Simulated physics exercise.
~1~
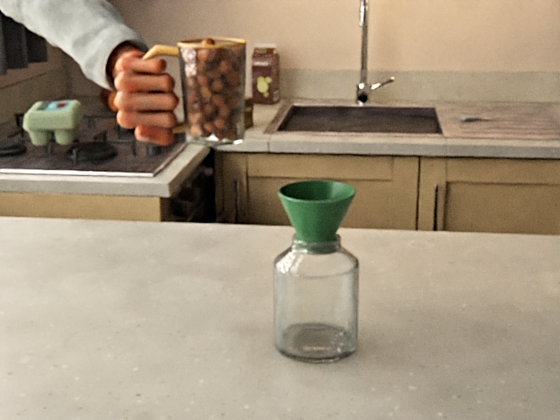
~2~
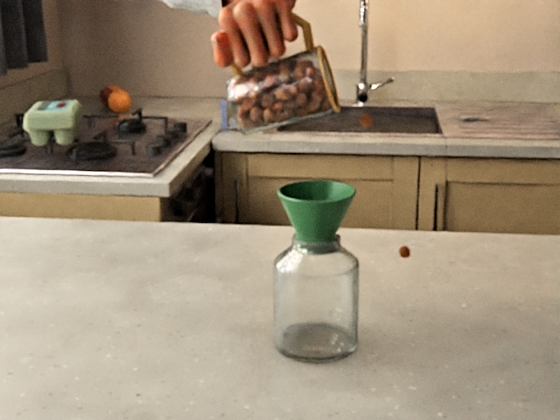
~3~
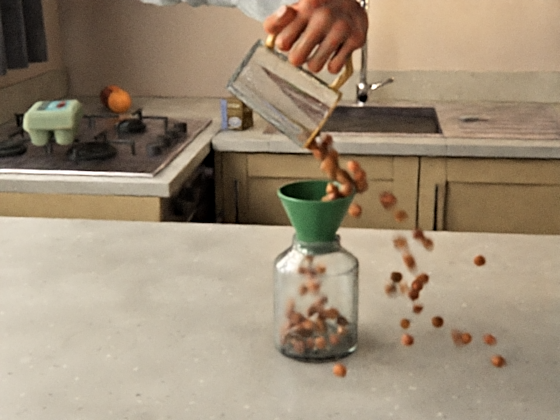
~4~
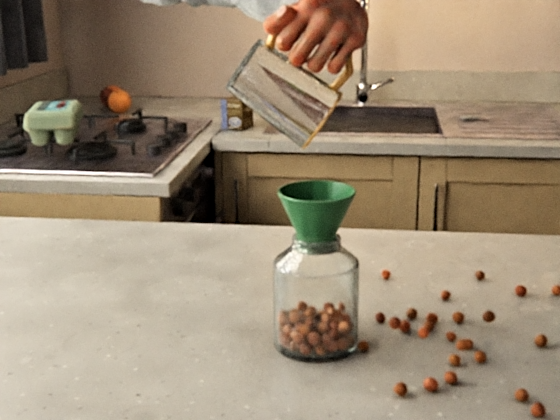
The footage shows a hand tipping a glass cup of hazelnuts over a green funnel set in a clear jar on a kitchen counter; the nuts tumble out, most landing in the jar while some scatter across the counter to the right, leaving the cup upturned and empty.
